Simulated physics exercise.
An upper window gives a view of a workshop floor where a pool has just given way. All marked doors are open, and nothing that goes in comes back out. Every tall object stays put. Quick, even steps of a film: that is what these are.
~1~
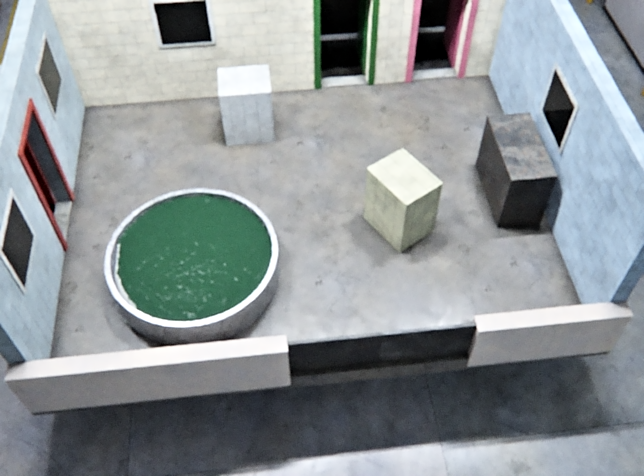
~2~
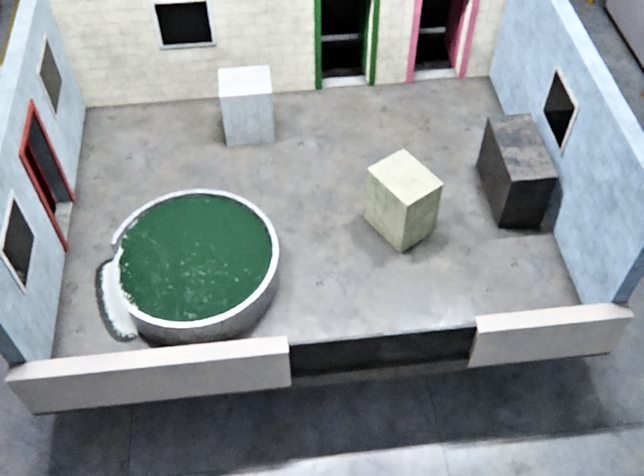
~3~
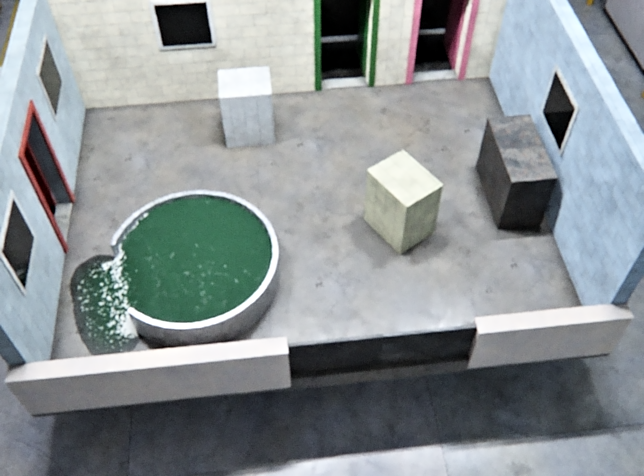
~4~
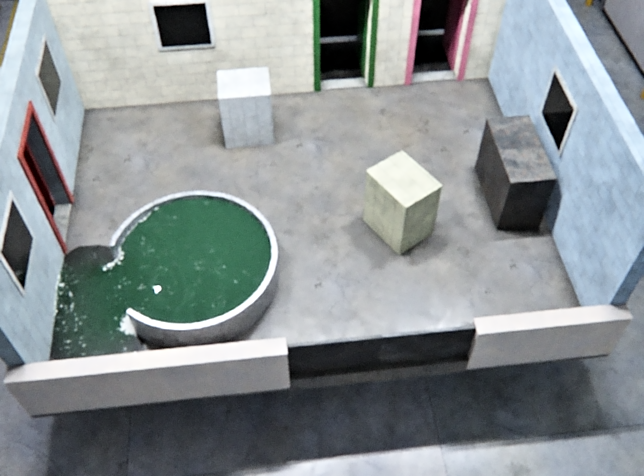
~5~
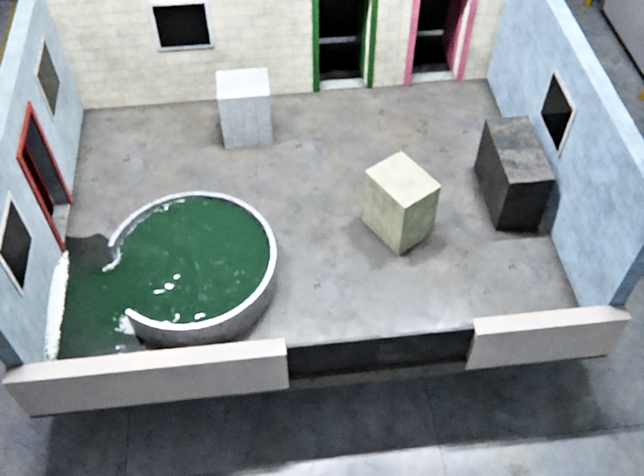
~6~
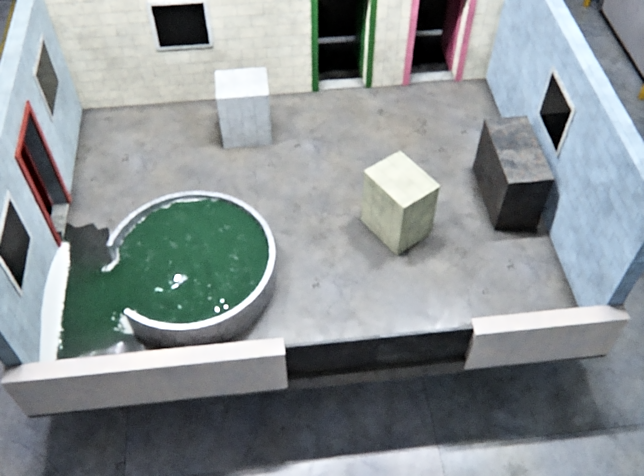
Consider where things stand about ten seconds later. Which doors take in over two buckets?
Door by door: The pink door does not, the red door does, the green door does not.
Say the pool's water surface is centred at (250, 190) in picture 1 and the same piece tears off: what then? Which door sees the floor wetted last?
In my view it is the one in pink.
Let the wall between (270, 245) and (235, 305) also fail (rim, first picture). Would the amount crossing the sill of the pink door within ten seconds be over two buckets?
In that case pink ends up above.
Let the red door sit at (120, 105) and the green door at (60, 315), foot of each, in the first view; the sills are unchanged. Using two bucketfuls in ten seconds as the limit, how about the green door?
Looking at it, the green one overshoots.
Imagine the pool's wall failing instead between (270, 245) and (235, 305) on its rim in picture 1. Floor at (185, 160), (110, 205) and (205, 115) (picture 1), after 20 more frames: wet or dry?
Listed order gives left alone; left alone; left alone.
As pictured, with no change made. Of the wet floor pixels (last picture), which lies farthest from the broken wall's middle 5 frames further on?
I'd say near (72, 184).
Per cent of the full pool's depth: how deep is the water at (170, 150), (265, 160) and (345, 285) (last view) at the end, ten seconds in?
About 12, 2 and 2 per cent.
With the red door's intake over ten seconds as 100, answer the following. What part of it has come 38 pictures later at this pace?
Some 80 per cent.
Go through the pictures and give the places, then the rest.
In the first frame, the round tank at (193, 256) is whole and still.
In the second frame, water pours out at (119, 293) and has run to (131, 337).
In the third frame, the front is at (84, 268), out from the gap at (119, 295).
In the fourth frame, water pours out at (118, 296) and has run to a hidden place.
In the fifth frame, water pours out at (117, 297) and has run to a hidden place.
In the sixth frame, water pours out at (115, 296) and has run to (66, 231).
A moment on, water covers 10 % of the floor; the pink door not reached, the red door wet at the sill, nothing in, the green door not reached.
Next, water covers 20 % of the floor; the pink door not reached, the red door under two buckets in, the green door not reached.
Then, water covers 45 % of the floor; the pink door not reached, the red door under two buckets in, the green door not reached.
Later, water covers 65 % of the floor; the pink door not reached, the red door over two buckets in, the green door wet at the sill, nothing in.
In the end, water covers 95 % of the floor; the pink door wet at the sill, nothing in, the red door over two buckets in, the green door wet at the sill, nothing in.
